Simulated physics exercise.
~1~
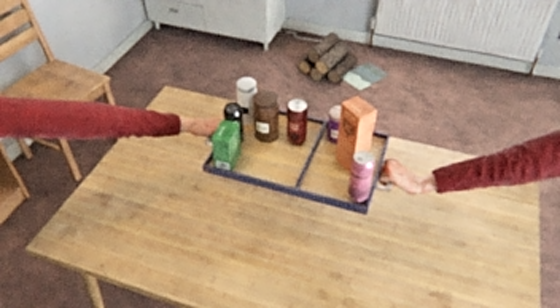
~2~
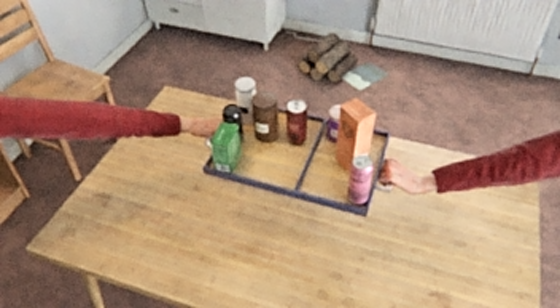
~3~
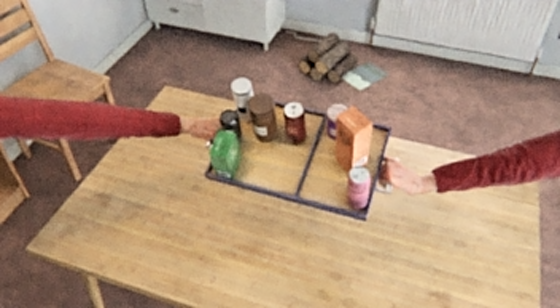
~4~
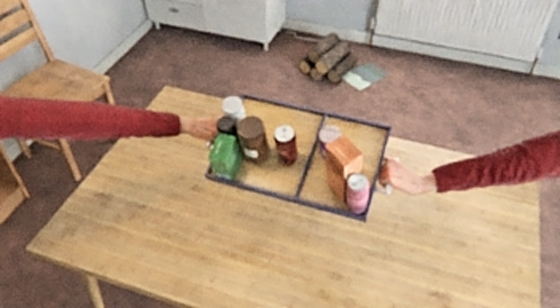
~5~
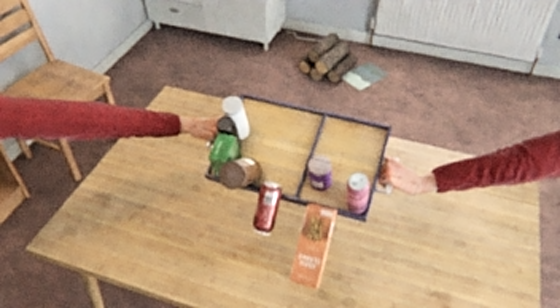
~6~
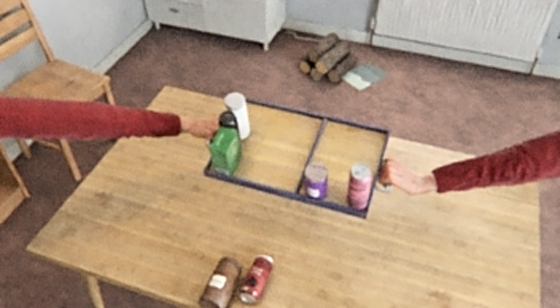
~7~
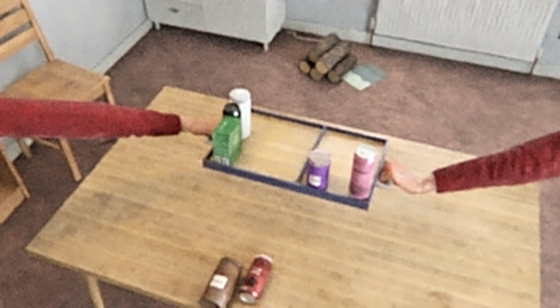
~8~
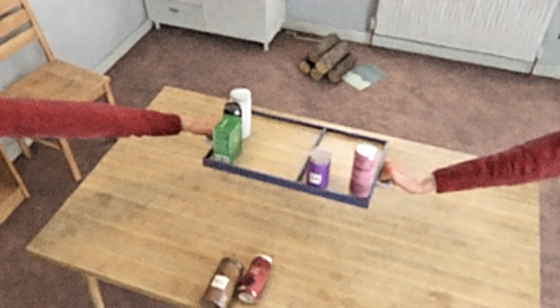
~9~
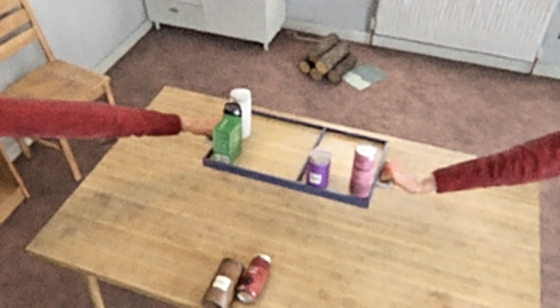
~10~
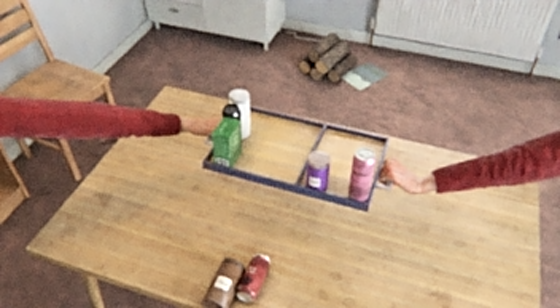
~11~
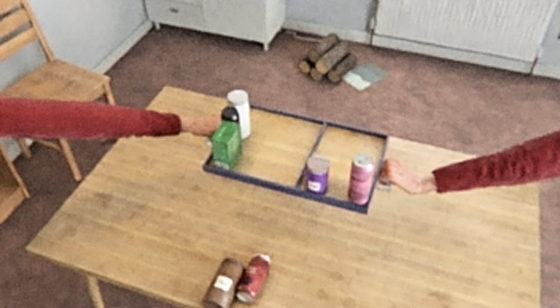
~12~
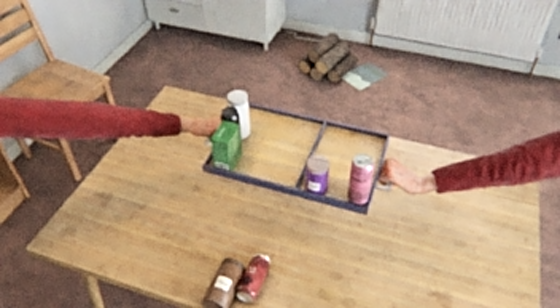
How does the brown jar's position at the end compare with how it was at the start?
At the start the brown jar stands upright on the tray, but by the end it lies on its side on the table near the viewer.
